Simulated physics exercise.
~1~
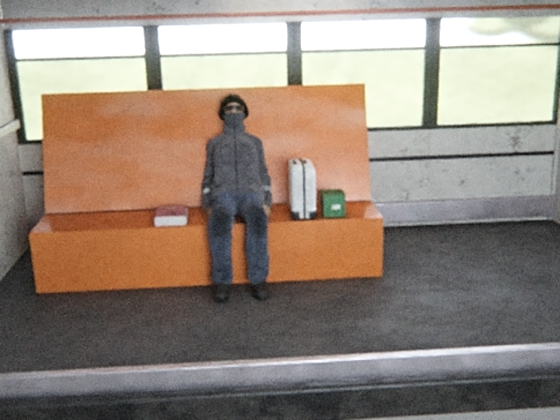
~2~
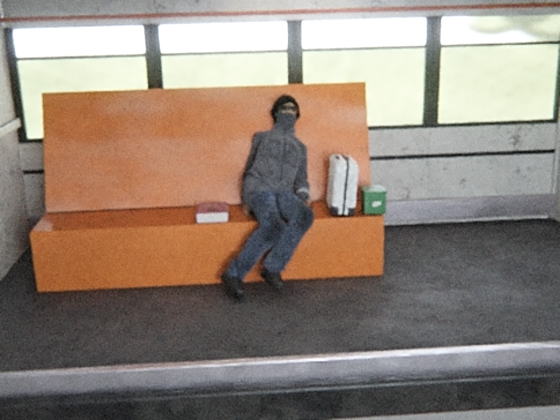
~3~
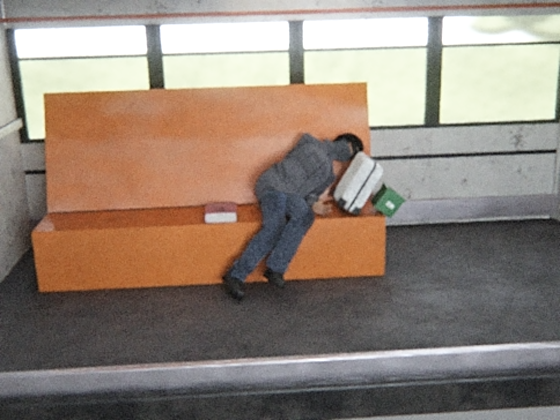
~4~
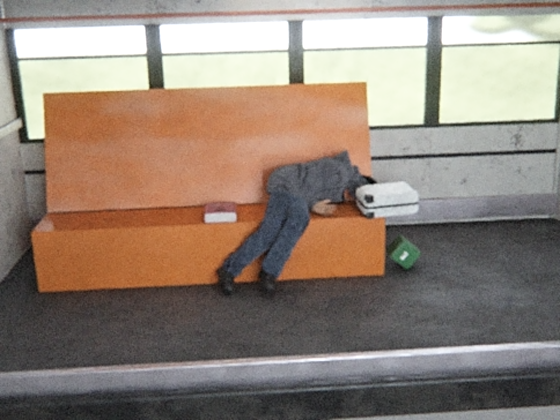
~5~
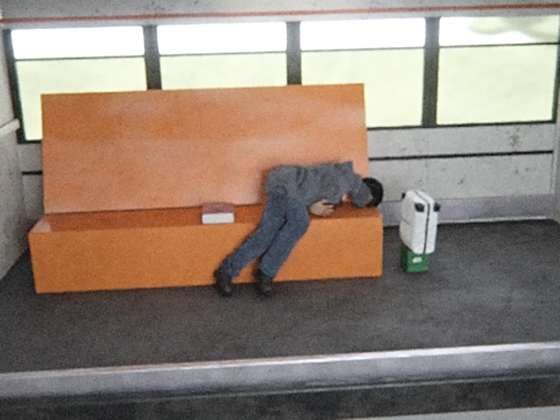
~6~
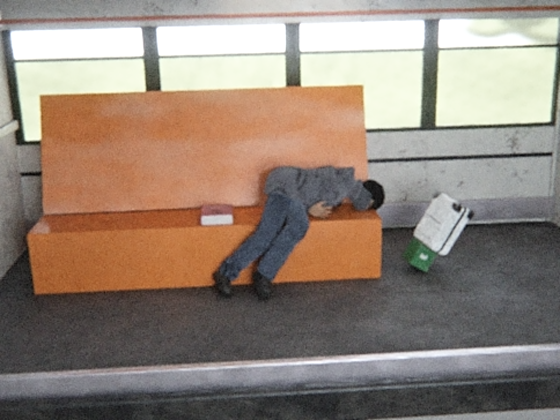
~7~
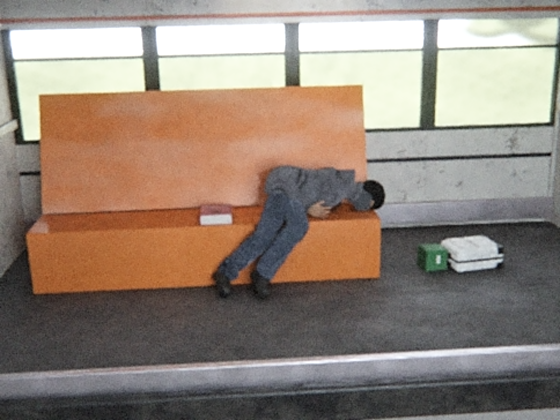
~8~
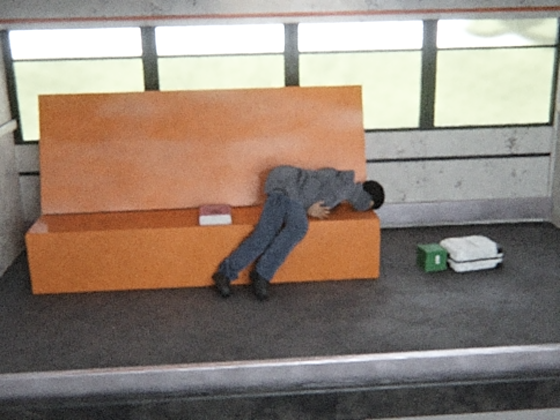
A figure in a grey jacket, jeans and dark cap sits slumped on a long orange bench in a metro car, seen from the front by a slightly swaying camera. A pink and white folder lies to the left, with a white case and a green tub to the right. The sleeper, folder and luggage slide right, and the sleeper topples sideways against the case. The tub tips off the bench end, and the case follows, landing upended on it. The case then topples right, leaving both on the floor, while the sleeper lies folded over the seat and the folder stays put.
